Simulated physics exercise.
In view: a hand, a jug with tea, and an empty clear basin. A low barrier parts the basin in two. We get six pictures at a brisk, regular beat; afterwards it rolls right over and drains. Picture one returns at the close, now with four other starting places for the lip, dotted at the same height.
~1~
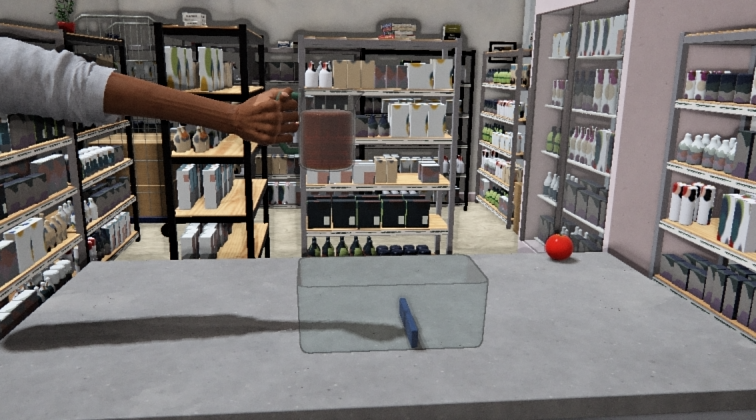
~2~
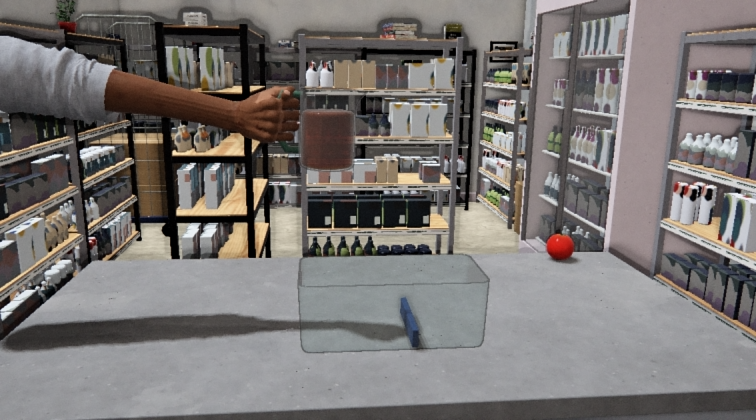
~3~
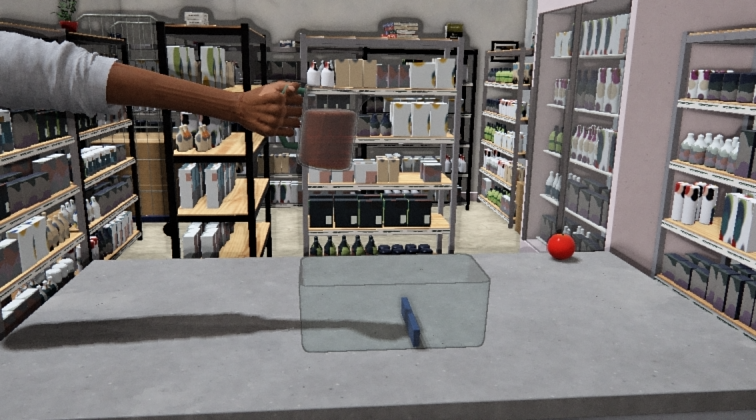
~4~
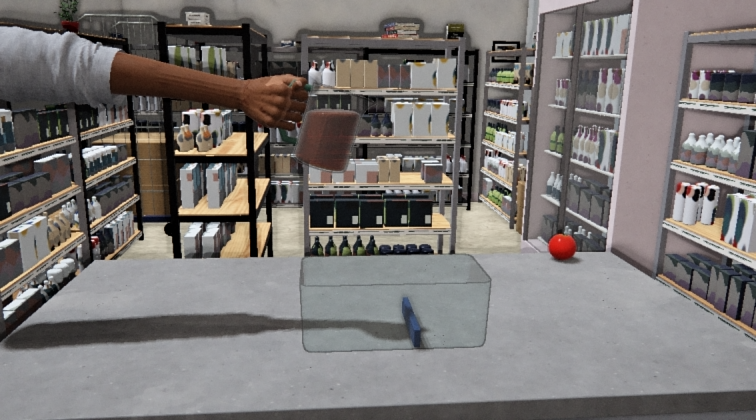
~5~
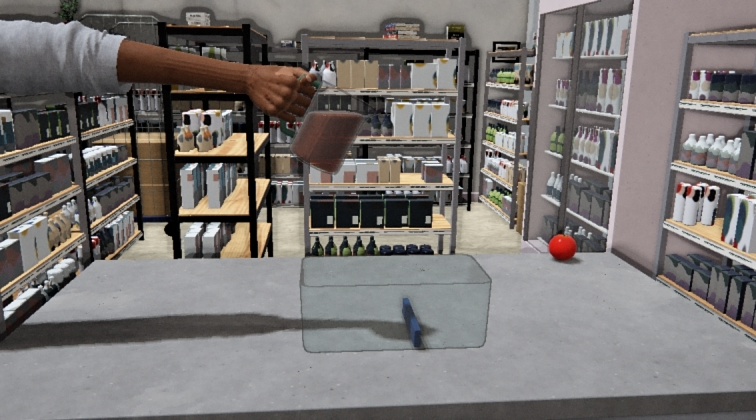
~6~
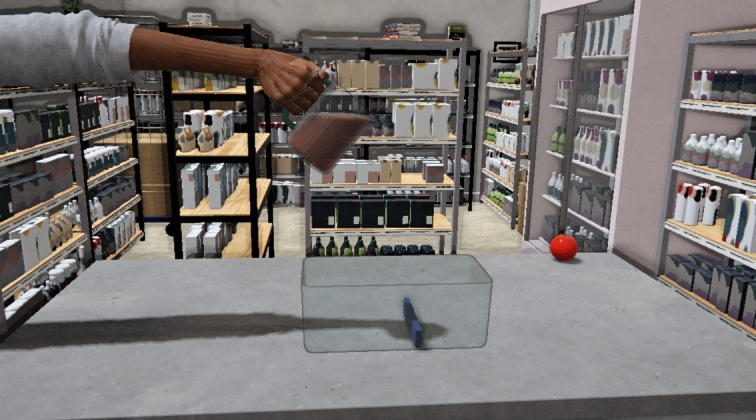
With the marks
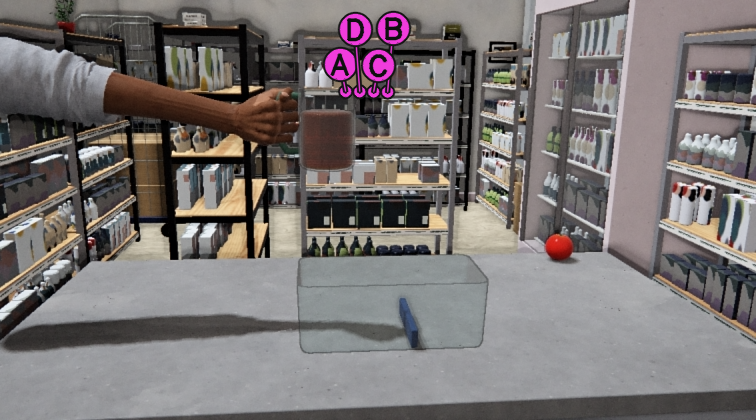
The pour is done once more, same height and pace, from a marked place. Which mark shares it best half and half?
The answer is spot A.
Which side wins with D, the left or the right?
The right one.
In magenta, A at (345, 91); B at (387, 92); C at (373, 91); D at (359, 91).
For spot A, about 54 % ends left of the wall and 43 % right of it; 4 % is lost outside.
For spot B, about 23 % ends left of the wall and 68 % right of it; 8 % is lost outside.
For spot C, about 15 % ends left of the wall and 78 % right of it; 6 % is lost outside.
For spot D, about 19 % ends left of the wall and 75 % right of it; 6 % is lost outside.
